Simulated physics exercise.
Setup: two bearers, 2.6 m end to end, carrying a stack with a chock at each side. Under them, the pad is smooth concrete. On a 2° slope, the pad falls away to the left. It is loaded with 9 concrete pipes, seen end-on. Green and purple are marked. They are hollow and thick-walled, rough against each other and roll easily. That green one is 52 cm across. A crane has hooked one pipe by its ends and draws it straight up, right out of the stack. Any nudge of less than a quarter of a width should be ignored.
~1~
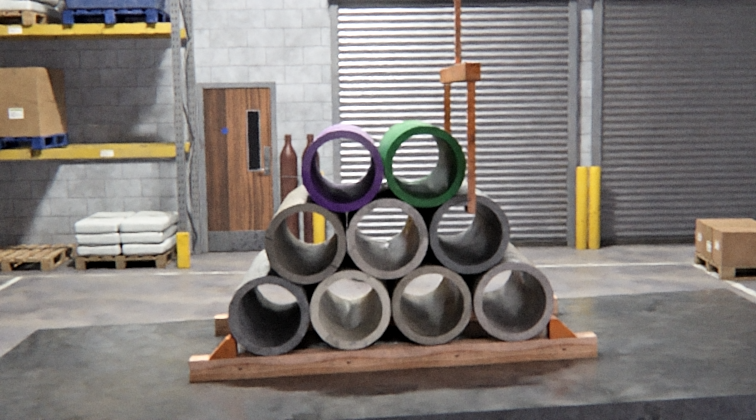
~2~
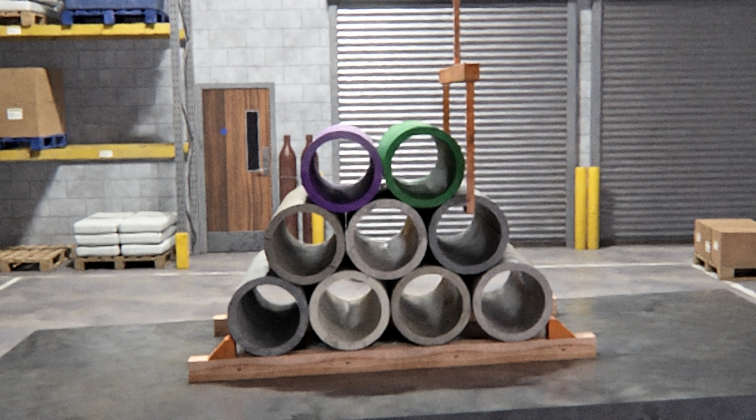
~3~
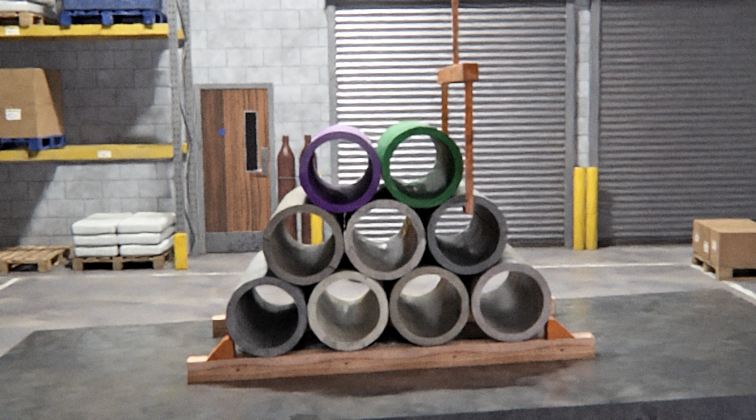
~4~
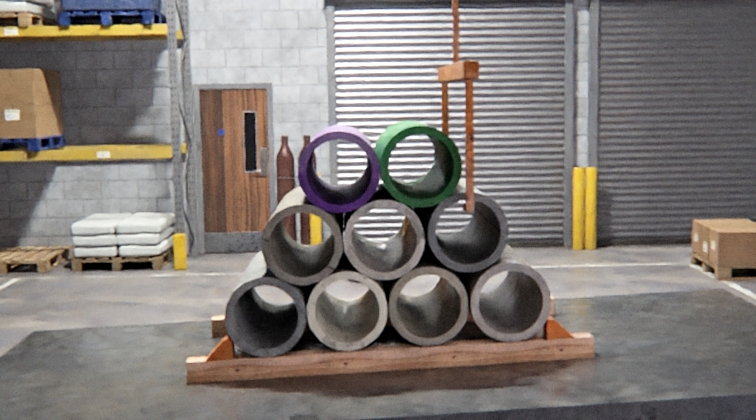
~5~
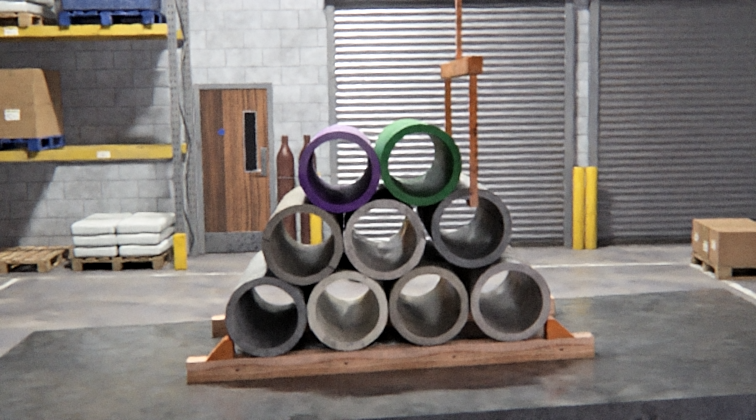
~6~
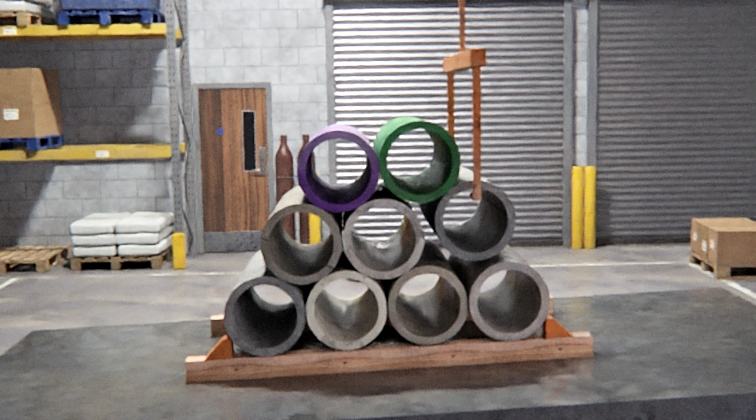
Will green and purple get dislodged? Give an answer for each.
I'd say green is forced from its spot, and as for purple, it keeps its position.
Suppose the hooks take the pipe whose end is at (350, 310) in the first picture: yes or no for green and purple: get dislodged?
Answers then - green: Affirmative, purple: Affirmative.
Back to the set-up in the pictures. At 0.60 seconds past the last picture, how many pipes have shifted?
By then the number is 0.
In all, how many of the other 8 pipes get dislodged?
Count: 1.
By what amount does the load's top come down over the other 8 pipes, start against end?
Some 0 centimetres.
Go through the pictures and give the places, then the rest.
In the first frame, green (425, 167), purple (342, 171); hooked one at (470, 234); the pad slopes 2° down to the left; 4 of the 9 form the bottom row.
In the second frame, green (424, 167), purple (341, 172); hooked one at (469, 235).
In the third frame, green (423, 168), purple (340, 172); hooked one at (468, 235).
In the fourth frame, green (421, 167), purple (339, 172); hooked one at (469, 233), up 2 cm.
In the fifth frame, green (421, 165), purple (339, 172); hooked one at (472, 228), up 4 cm.
In the sixth frame, green (420, 162), purple (338, 172); hooked one at (476, 221), up 8 cm.
Then, 0.3 s past the sixth picture, green is 6 cm higher; purple is where it was; 0 others dislodged.
Then, 0.6 s past the sixth picture, green is 3 cm further right and 2 cm lower; as before, purple; 0 others dislodged.
Then, 0.9 s past the sixth picture, green is 18 cm further right and 16 cm lower; as before, purple; 1 other dislodged.
Finally (1.5 s after the last picture), green is 28 cm further right and 44 cm lower; purple is where it was; 1 other dislodged.
